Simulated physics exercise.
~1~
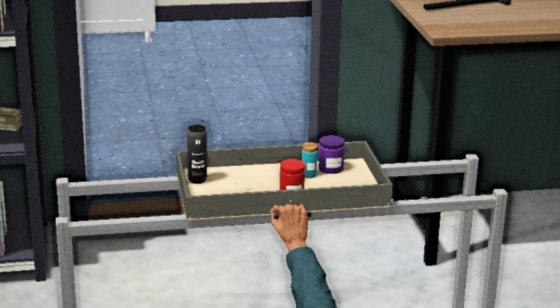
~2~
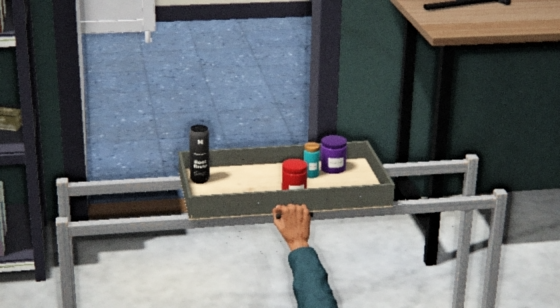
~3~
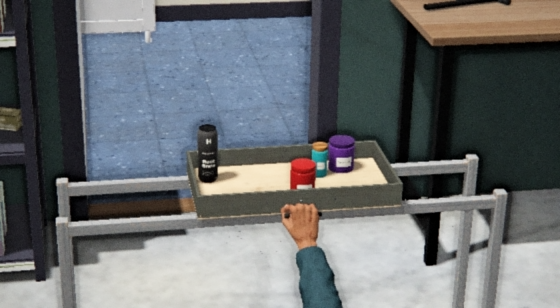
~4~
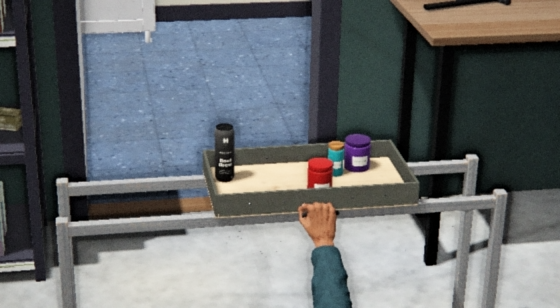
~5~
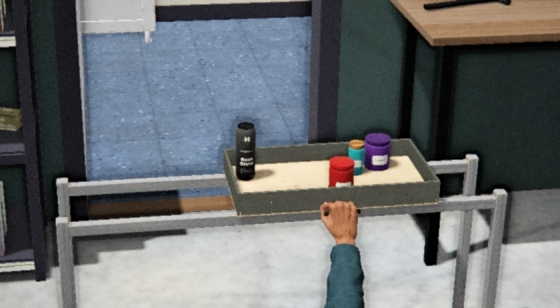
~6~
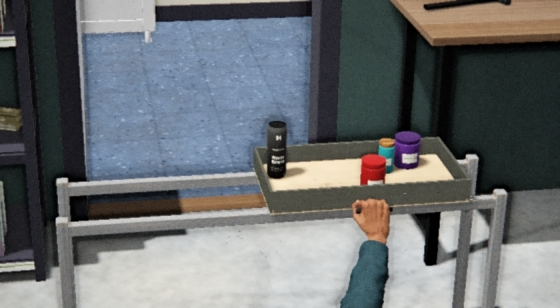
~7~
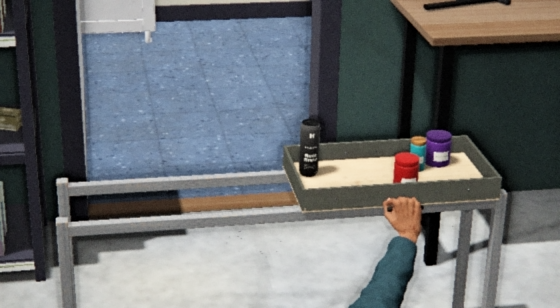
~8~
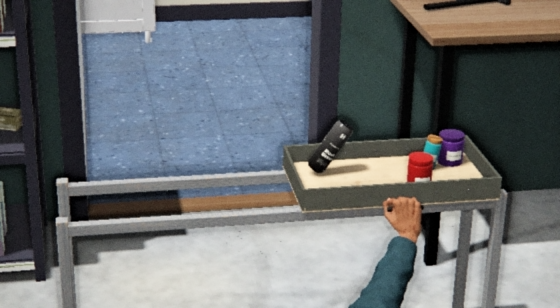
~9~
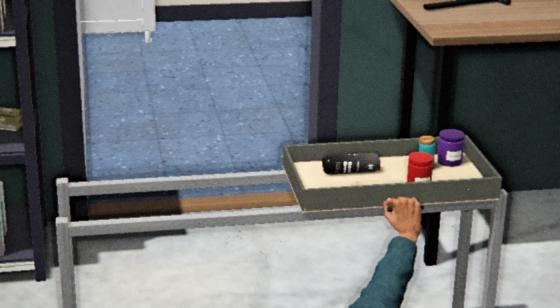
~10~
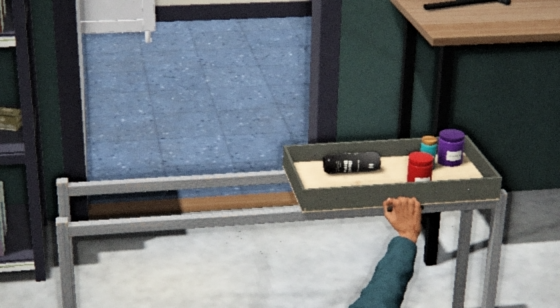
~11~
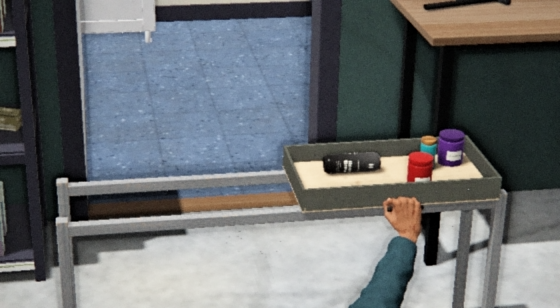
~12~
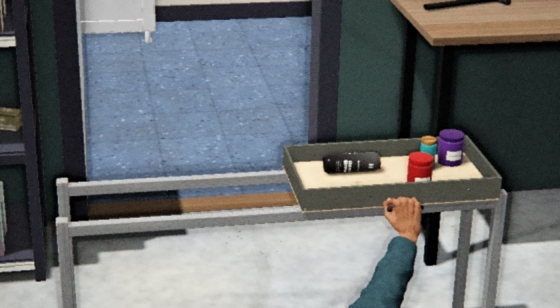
Black can toppling onto its side as a hand slides a tray of containers right to a sudden stop, three others staying upright.
